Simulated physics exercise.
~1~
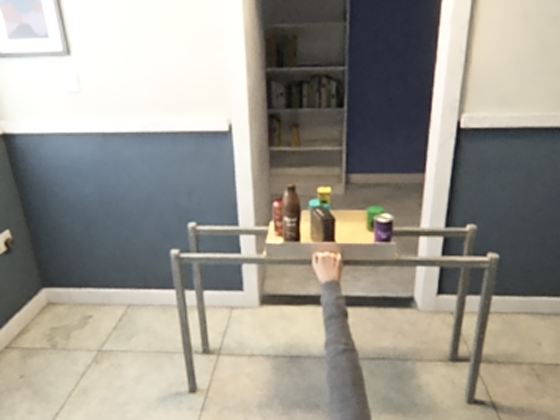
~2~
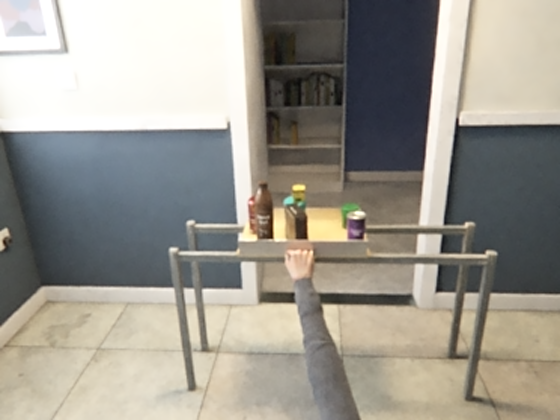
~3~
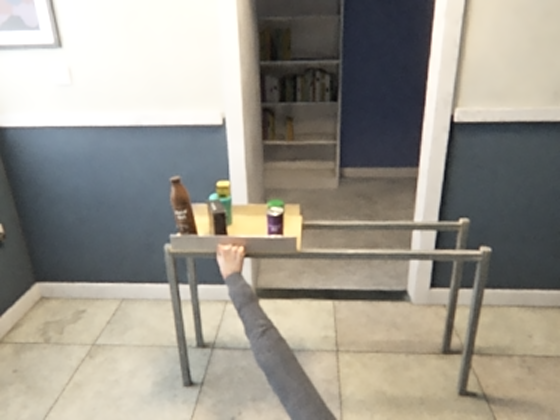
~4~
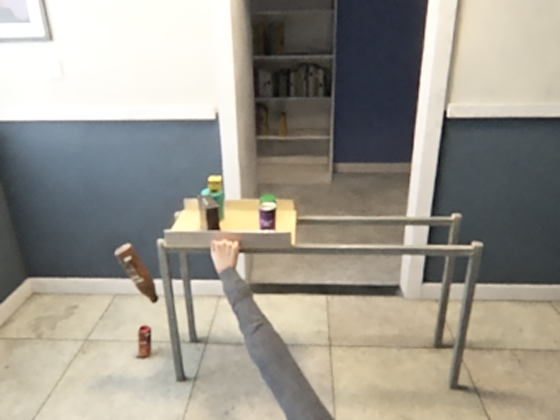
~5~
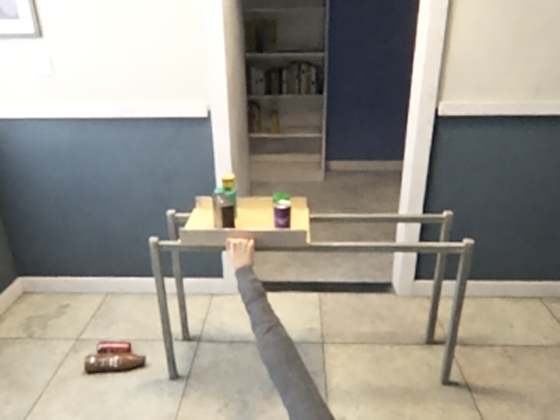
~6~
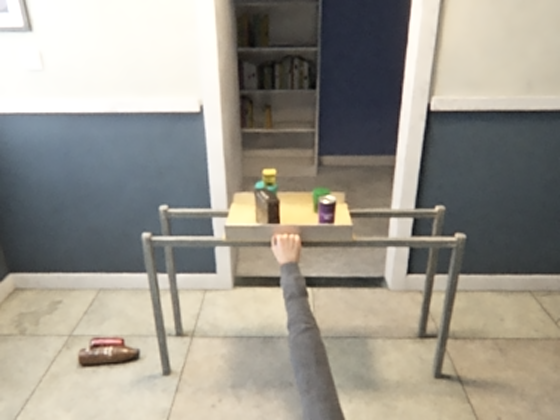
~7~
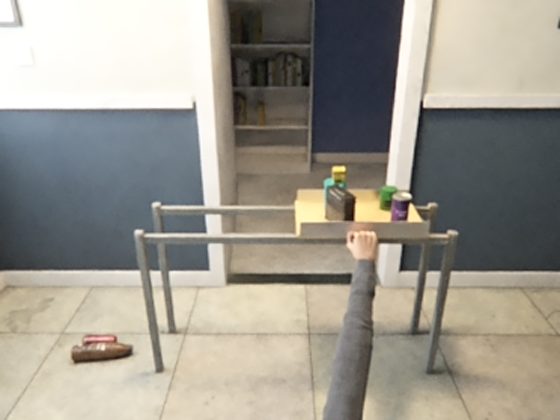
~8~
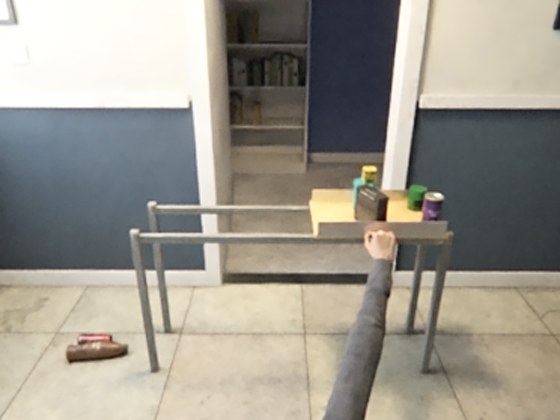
To begin with, a hand grips the front of a yellowish tray resting on metal rails before a doorway, with bottles, tins and other small containers standing on it. The hand slides the tray left until it reaches the end of the rails. There, the brown bottle and the red can topple off the left side and drop, ending up on their sides on the tiled floor. The hand then moves the tray back across to the right end. The purple tin, black packet, yellow carton and remaining containers finish upright on the tray.
